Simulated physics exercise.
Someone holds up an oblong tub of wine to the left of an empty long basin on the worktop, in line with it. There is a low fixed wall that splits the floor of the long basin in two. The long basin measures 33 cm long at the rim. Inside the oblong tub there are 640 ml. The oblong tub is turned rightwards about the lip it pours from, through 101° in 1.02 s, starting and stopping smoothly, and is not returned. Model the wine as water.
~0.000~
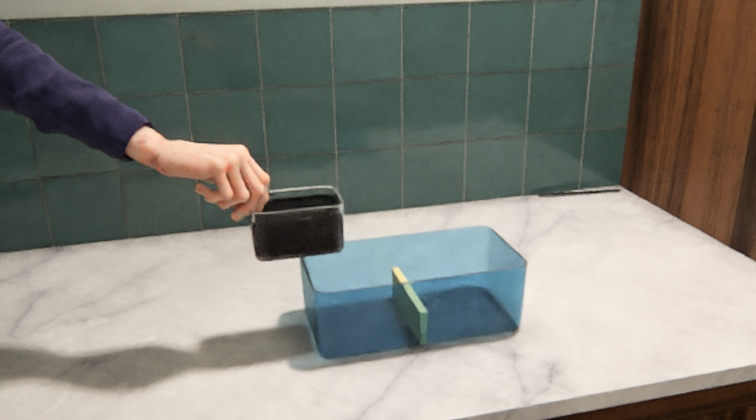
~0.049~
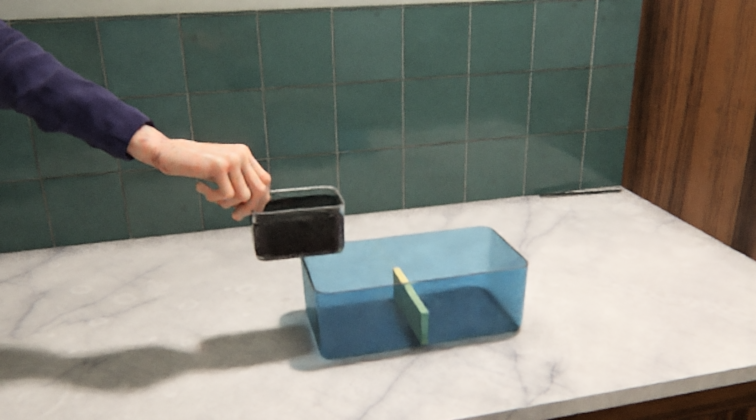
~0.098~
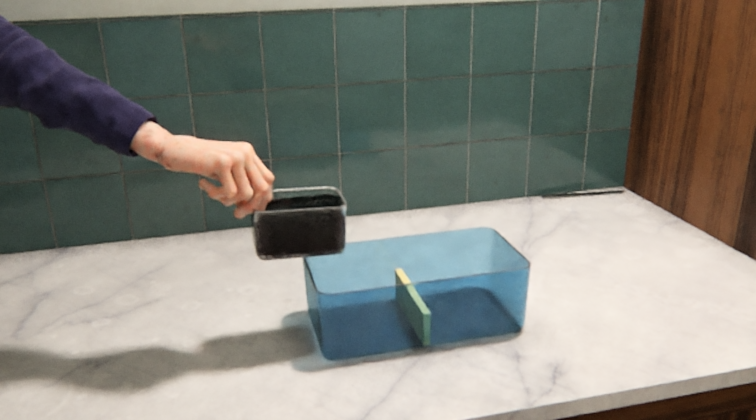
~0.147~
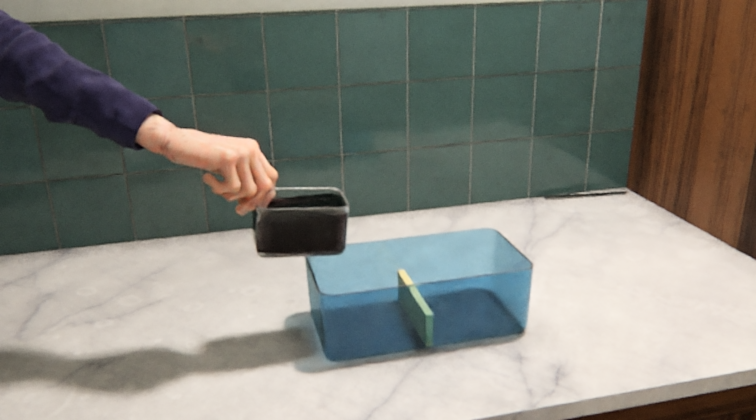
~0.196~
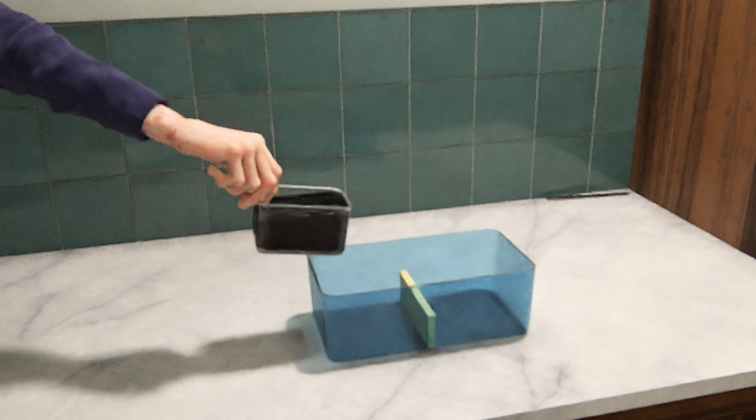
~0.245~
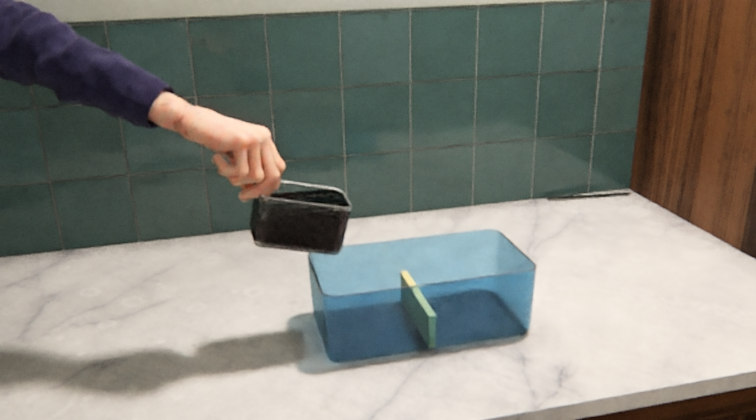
On a marble worktop against green tiles, a hand held a small dark tub above and to the left of a long blue see-through basin with a green divider, then slowly tilted it slightly rightwards.
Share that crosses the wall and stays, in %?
52 %.
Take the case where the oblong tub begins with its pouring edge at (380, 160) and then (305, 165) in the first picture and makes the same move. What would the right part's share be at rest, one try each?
Around 95 per cent first, around 5 per cent next.
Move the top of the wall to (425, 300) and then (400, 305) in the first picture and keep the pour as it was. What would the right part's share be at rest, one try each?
I'd put it at about 25 per cent for the first and about 65 per cent for the second.
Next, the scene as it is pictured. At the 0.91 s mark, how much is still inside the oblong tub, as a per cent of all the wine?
10 %.
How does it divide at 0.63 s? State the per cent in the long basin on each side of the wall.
Around 10 percent on the left and 0 on the right.
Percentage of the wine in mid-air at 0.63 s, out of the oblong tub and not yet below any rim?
Estimate: Some 34 % of the total.
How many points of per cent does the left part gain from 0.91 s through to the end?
That works out to roughly 20 per cent of the whole.
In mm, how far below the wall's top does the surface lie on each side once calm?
I'd say some 42 mm on the left and some 40 mm on the right.
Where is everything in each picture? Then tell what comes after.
In the first picture, tilt 0°; pouring edge (338, 196); surface from (251, 210) to (336, 201); the long basin's rim runs from (306, 270) to (508, 245); the wall's top is at (408, 289).
In the second picture, tilt 1°; pouring edge (339, 196); surface from (252, 210) to (337, 201).
In the third picture, tilt 2°; pouring edge (341, 197); surface from (253, 211) to (340, 201).
In the fourth picture, tilt 5°; pouring edge (344, 199); surface from (256, 209) to (341, 200).
In the fifth picture, tilt 9°; pouring edge (346, 200); surface from (257, 208) to (344, 198).
In the sixth picture, tilt 14°; pouring edge (346, 200); surface from (256, 204) to (345, 196).
Then, 0.63 s in, the tilt is 68° and 55 per cent is still to pour, 11 is left of the wall and 0 right of it.
Then, 0.91 s in, the tilt is 98° and 11 per cent is still to pour, 27 is left of the wall and 49 right of it.
Then, 1.20 s in, the tilt is 101° and 1 per cent is still to pour, 44 is left of the wall and 52 right of it.
Then, 1.52 s in, the tilt is 101° and 0 per cent is still to pour, 47 is left of the wall and 52 right of it.
Finally, 47 per cent lies left of the wall, 52 right of it and 1 outside.
